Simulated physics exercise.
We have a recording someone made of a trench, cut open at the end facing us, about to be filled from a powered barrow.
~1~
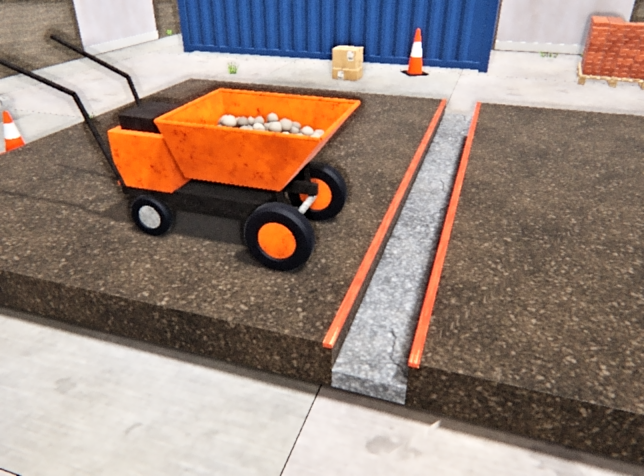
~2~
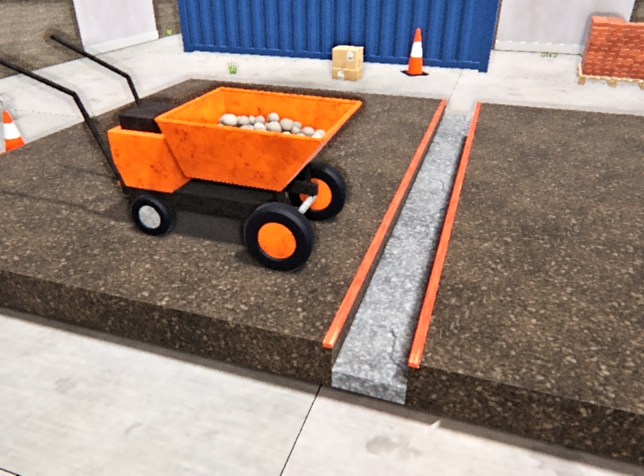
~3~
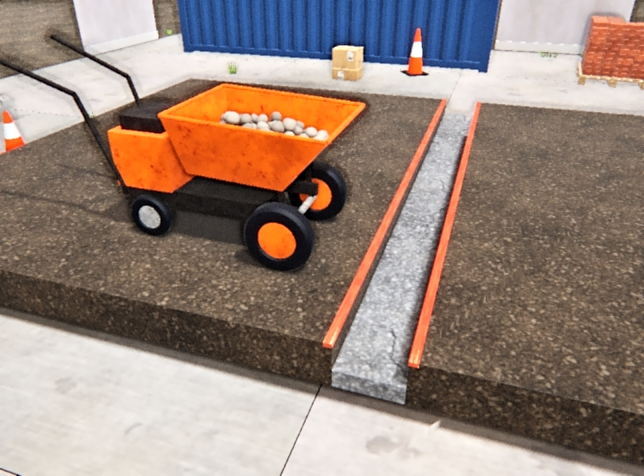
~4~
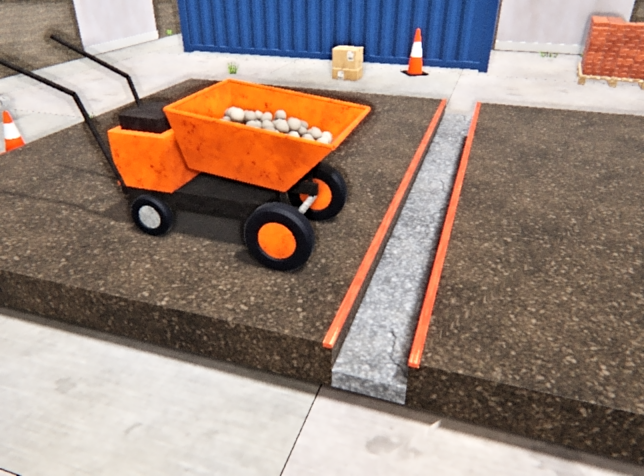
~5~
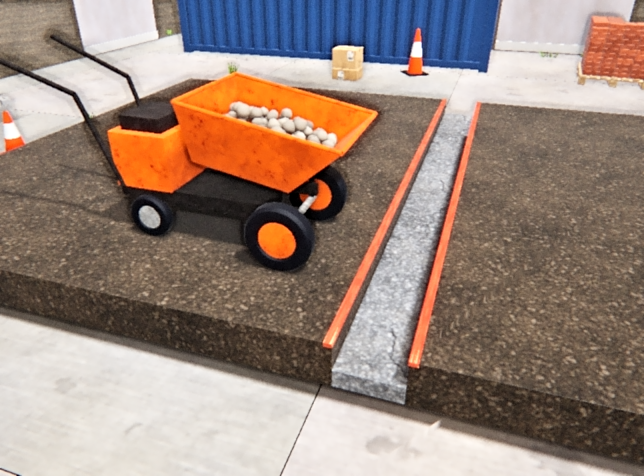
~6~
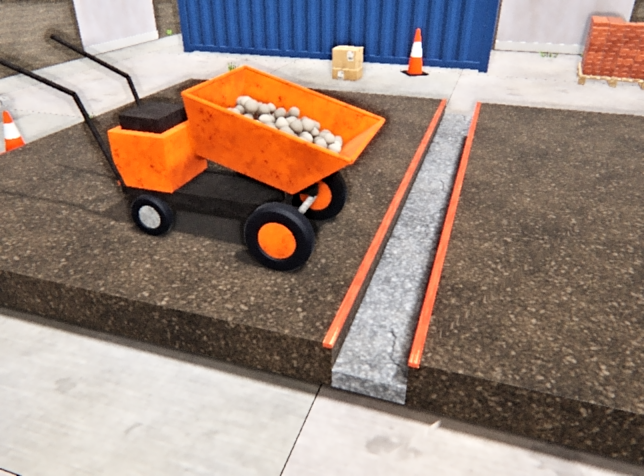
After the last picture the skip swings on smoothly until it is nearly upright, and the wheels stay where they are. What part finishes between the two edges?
Exceeds half.
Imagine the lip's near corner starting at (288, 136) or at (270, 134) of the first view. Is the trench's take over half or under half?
The greater portion first, the greater portion second.
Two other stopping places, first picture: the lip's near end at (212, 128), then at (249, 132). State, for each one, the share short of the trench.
About 50 percent at the first place and about 30 percent at the second.
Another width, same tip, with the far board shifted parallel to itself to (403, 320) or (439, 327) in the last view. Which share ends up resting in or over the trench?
First try: About 20 %; second try: About 80 %.
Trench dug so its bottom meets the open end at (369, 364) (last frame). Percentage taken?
I'd put it at some 50 in a hundred.
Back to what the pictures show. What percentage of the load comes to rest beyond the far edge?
Roughly 25 percent of the pieces, I think.
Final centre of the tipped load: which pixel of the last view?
Near pixel (421, 273).
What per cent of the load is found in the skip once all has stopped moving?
5 in a hundred, roughly.
Shortly afterwards, skip tipped steeply; the whole lot in the skip.
Next, skip tipped steeply; all but a few in the skip; a little in or heaped over the trench.
Some moments later, skip tipped right over; a little in the skip; near two thirds in or heaped over the trench; near a quarter beyond it.
In the end, skip tipped right over; a little in the skip; near two thirds in or heaped over the trench; near a quarter beyond it.
